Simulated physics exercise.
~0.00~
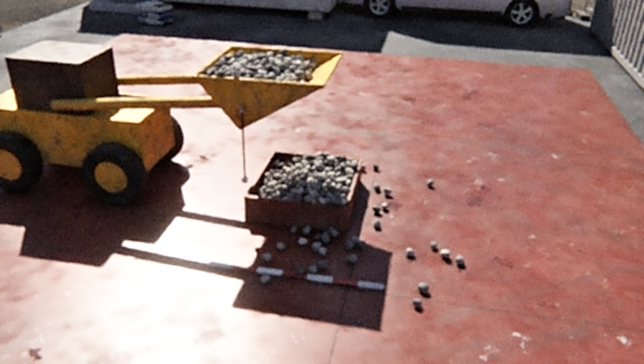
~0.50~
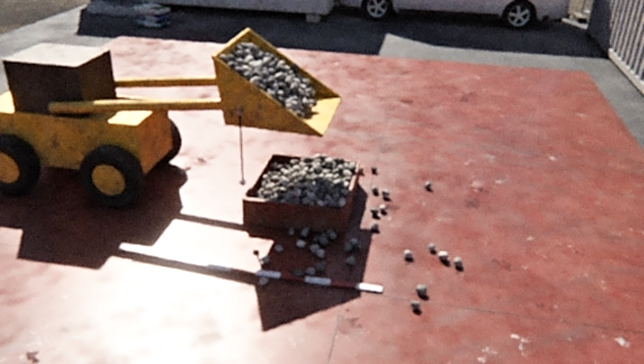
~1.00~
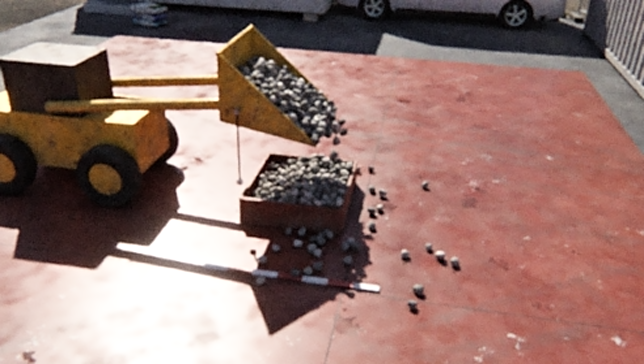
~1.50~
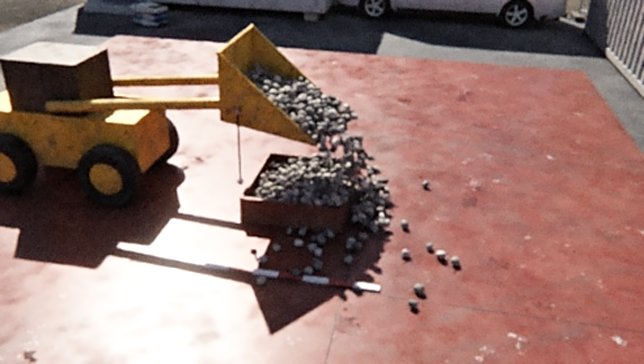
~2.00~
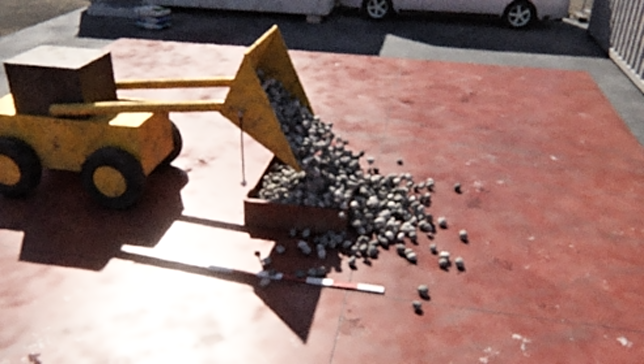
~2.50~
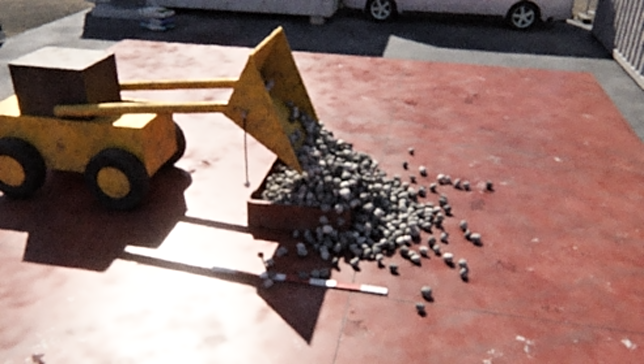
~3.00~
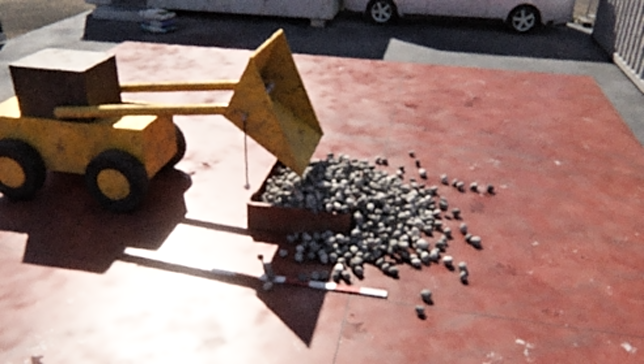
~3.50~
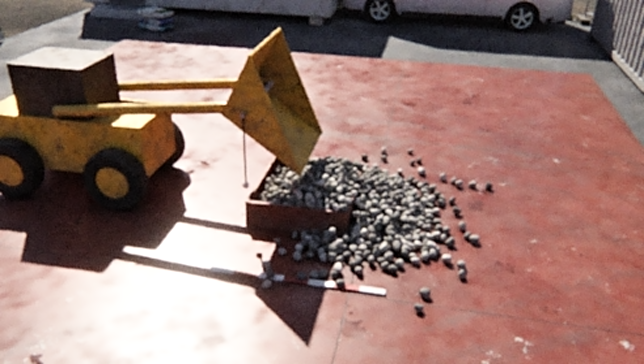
A boxy yellow loader with a brown block on top stands at the left of a sunlit red yard, seen from above by a slightly swaying camera, its raised bucket full of grey stones. Below it sits a small reddish-brown bin already heaped with stones, a few scattered around it, with parked vehicles behind. The bucket tips forward to the right, and its stones slide to the lip and begin to fall. It tips more steeply, and they pour over the heap, spilling beyond the bin. Finally the bucket hangs empty and still above the full bin and a wide spread of stones reaching right.
